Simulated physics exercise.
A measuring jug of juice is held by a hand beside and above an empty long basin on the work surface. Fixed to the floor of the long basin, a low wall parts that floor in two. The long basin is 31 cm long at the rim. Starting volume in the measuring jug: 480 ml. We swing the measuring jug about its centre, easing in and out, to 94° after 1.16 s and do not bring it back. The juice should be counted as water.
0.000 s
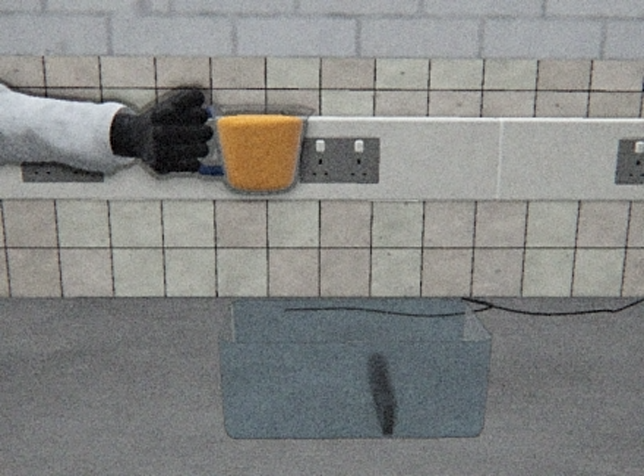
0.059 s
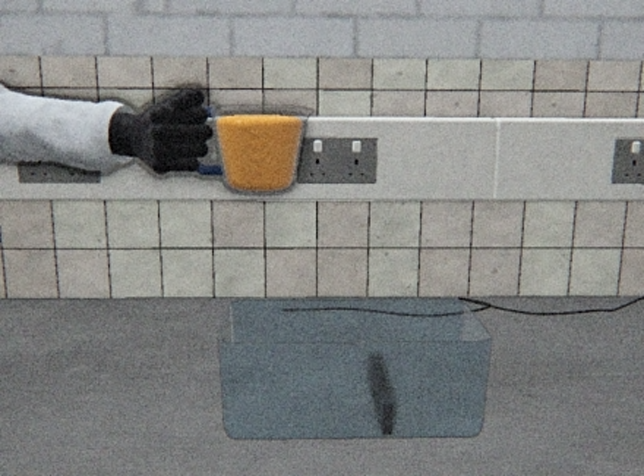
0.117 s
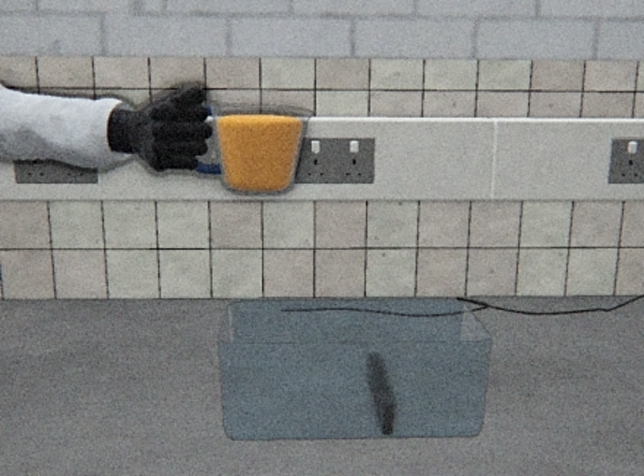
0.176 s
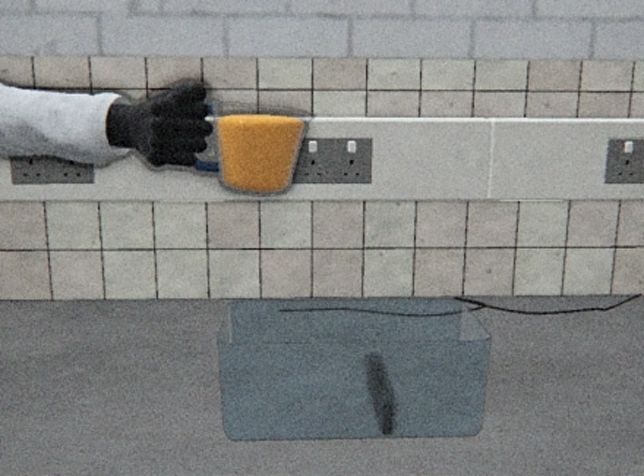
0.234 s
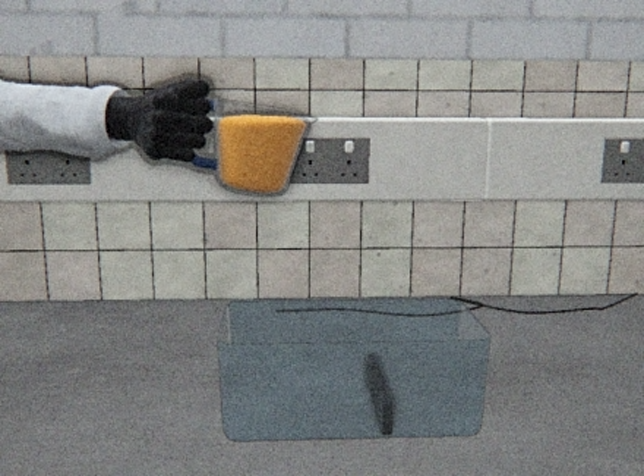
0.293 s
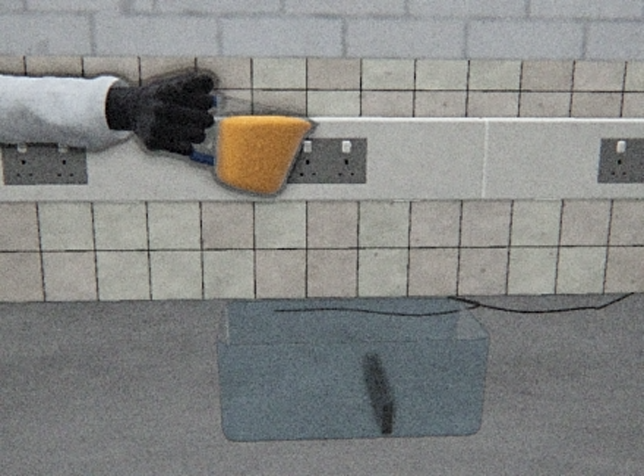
A black-gloved hand in a pale sleeve reaches in from the left, holding a clear jug of orange liquid against a tiled wall with a pale band and grey sockets, seen from the front. Below, a translucent blue-grey basin with a dark smudge stands on a grey surface, a thin dark cable behind it. The jug, upright at first, gradually tilts slightly rightward while the wall background drifts slightly left.
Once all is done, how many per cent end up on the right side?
Roughly 59 percent ends up on the right side.
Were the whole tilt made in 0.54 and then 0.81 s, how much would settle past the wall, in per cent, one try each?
Roughly 45 per cent the first time and 50 per cent the second.
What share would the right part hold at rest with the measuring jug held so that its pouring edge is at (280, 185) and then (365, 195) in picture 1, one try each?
Result: 5 per cent, then 95 per cent.
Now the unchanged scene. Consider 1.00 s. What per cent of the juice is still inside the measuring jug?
Close to 18 percent of the whole amount.
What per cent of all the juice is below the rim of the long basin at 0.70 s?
6 %, more or less.
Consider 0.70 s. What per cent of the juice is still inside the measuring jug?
Around 68 in a hundred.
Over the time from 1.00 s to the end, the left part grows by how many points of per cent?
I'd put it near 28 percent.
After 0.70 s the tilt is 62° and 69 per cent is still to pour, 3 is left of the wall and 3 right of it.
After 1.00 s the tilt is 90° and 18 per cent is still to pour, 11 is left of the wall and 44 right of it.
After 1.32 s the tilt is 94° and 1 per cent is still to pour, 35 is left of the wall and 58 right of it.
After 1.66 s the tilt is 94° and 0 per cent is still to pour, 39 is left of the wall and 59 right of it.
In the end 39 per cent lies left of the wall, 59 right of it and 2 outside.
